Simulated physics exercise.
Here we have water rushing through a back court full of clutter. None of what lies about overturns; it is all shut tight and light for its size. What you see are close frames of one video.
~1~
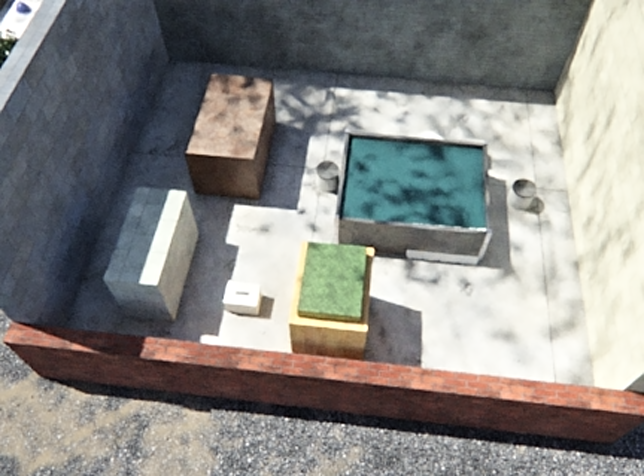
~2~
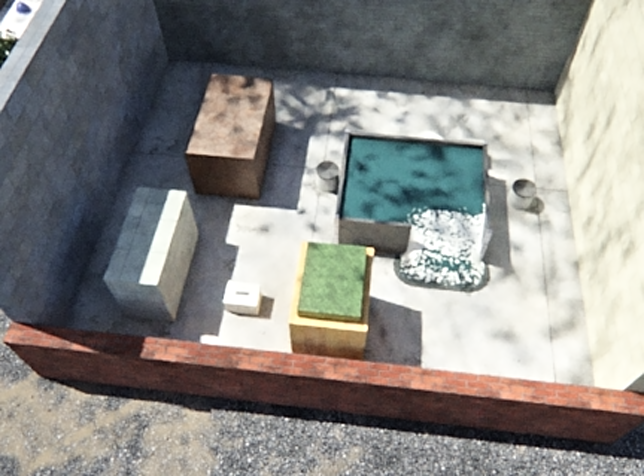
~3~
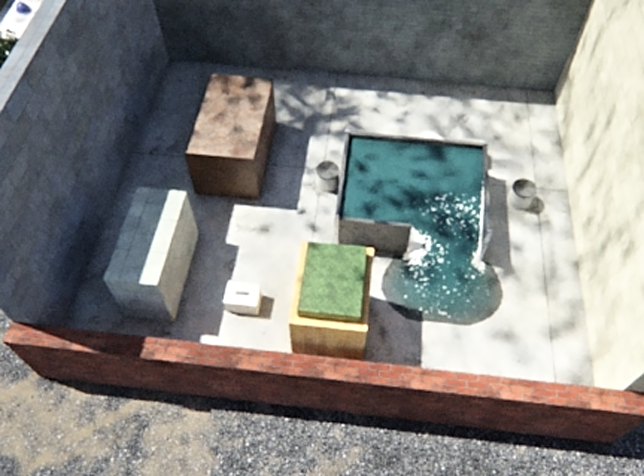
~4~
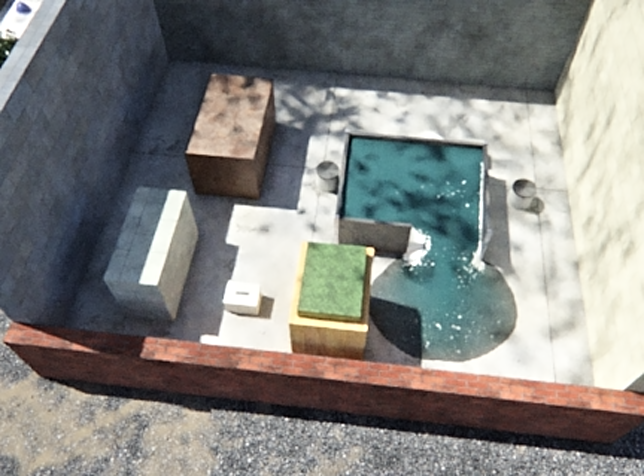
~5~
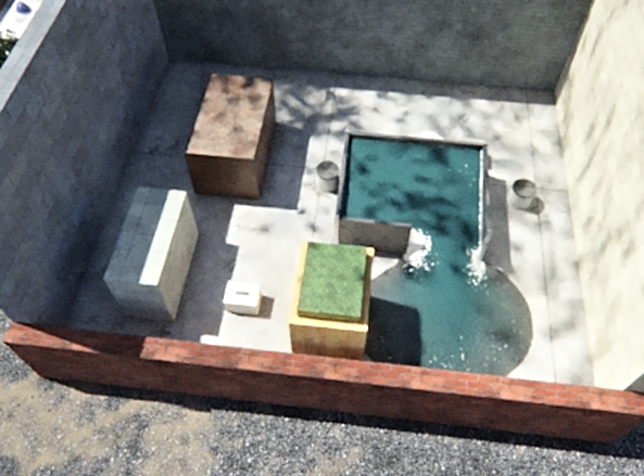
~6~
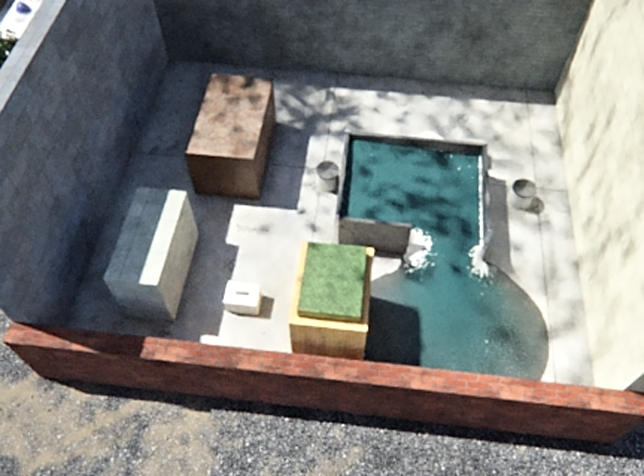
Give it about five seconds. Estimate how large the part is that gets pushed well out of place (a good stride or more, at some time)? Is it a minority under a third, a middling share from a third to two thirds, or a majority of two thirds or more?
It is a small minority below a third.
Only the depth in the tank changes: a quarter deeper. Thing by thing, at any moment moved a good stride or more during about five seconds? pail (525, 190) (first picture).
Lab note - result: Distance reached.
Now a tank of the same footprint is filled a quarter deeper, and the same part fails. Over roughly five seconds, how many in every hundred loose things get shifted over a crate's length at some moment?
Share moved that far: Approx. 20 %.
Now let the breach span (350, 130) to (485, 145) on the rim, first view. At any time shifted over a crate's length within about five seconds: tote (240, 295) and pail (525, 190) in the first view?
Fell short of it; covered that distance.
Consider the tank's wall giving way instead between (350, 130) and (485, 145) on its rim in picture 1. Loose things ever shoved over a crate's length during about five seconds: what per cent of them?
It comes out at roughly 60 per cent.
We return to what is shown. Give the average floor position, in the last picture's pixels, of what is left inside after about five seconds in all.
(388, 175).
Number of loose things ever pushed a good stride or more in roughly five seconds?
My tally gives 1.
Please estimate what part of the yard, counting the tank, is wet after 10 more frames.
Estimate: Near 25 %.
A moment on, 0 of 5 are well off their spots; 0 afloat.
Next, 0 of 5 are well off their spots; 0 afloat.
Later, 1 of 5 are well off their spots; 0 afloat.
In the end, 1 of 5 are well off their spots, and 1 have been at some point; 0 afloat.
